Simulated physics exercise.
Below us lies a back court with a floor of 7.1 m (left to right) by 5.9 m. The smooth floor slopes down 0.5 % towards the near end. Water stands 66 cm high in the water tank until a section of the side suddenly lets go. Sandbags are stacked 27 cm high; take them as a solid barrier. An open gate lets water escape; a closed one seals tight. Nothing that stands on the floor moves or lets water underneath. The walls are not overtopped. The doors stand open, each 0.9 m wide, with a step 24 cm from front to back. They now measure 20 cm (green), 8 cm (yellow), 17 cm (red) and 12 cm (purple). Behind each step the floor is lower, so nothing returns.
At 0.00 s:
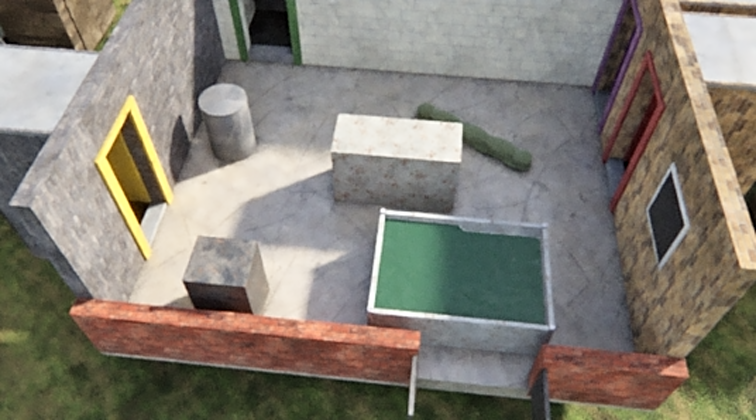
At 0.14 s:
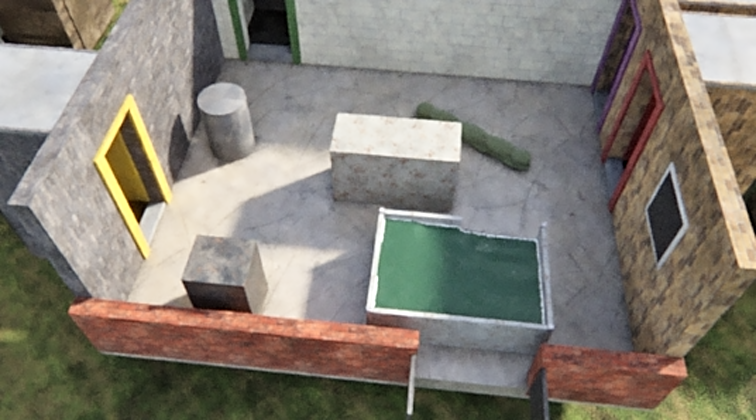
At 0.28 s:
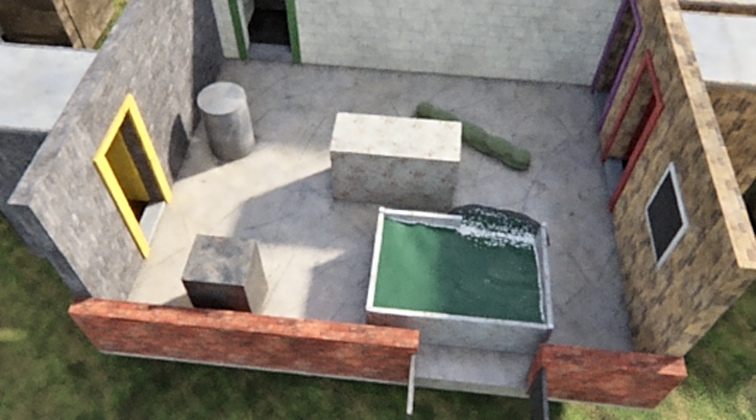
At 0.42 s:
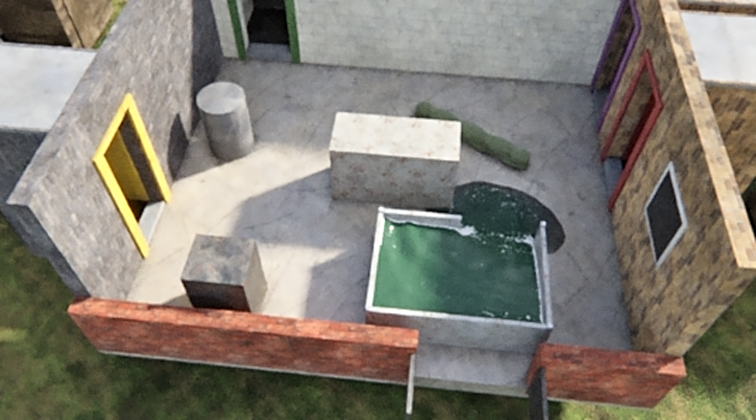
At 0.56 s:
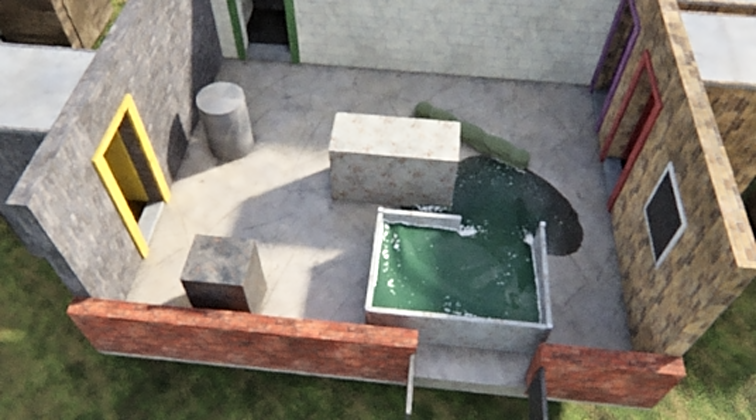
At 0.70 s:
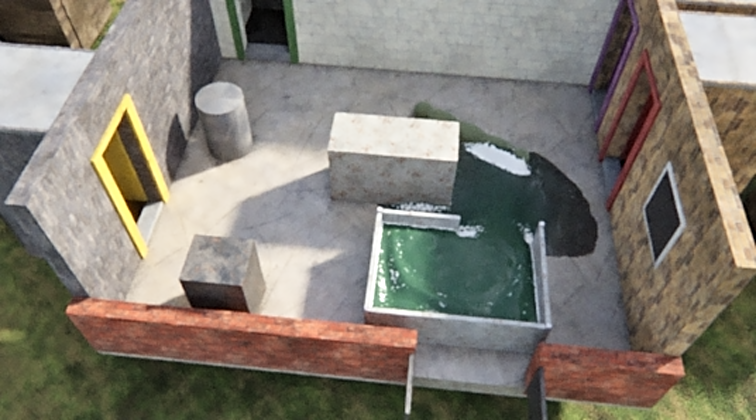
At the start, still green water fills a walled tank in a roofless court with coloured doorways, a pale block and a grey cylinder. Water then pours through a gap in the tank's far side and spreads across the floor, passing the pale block and reaching the sandbags while the tank's surface ripples.
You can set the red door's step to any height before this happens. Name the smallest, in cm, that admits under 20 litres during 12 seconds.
At least 14.5 cm or so.
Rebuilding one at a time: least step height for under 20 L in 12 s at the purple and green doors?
Roughly 14.0 cm at purple and 9.0 cm at green.
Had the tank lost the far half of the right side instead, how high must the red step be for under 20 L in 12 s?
Some 7.5 cm.
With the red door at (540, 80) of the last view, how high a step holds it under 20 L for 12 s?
About 17 cm.
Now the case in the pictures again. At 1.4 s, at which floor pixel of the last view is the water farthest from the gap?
At about (569, 101).
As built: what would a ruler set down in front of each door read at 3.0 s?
In cm: Green 4, yellow 0, red 17, purple 16.
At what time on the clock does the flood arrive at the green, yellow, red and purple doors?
Arrival: Green 2.8 s, yellow 4.5 s, red 1.0 s, purple 1.4 s.
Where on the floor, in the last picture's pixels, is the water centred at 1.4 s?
Near (468, 252).
After 1.4 s water covers 25 % of the floor, deepest (36 cm) near (471, 157); 8 cm at the red door, 0 litres in over its 17 cm step.
After 3.0 s water covers 50 % of the floor, deepest (26 cm) near (568, 88); 17 cm at the red door, 3 litres in over its 17 cm step.
After 12.0 s water covers 95 % of the floor, deepest (12 cm) near (282, 345); 6 cm at the red door, 6 litres in over its 17 cm step.
At the red door as built, the water arrived by 1.0 s and peaked near 18 cm at 1.8 s.
Run again over the same 12 s with other heights there, 33 litres in over 13 cm, 4 litres over 17.5 cm. The limit of 20 litres is kept from about 14.5 cm up.
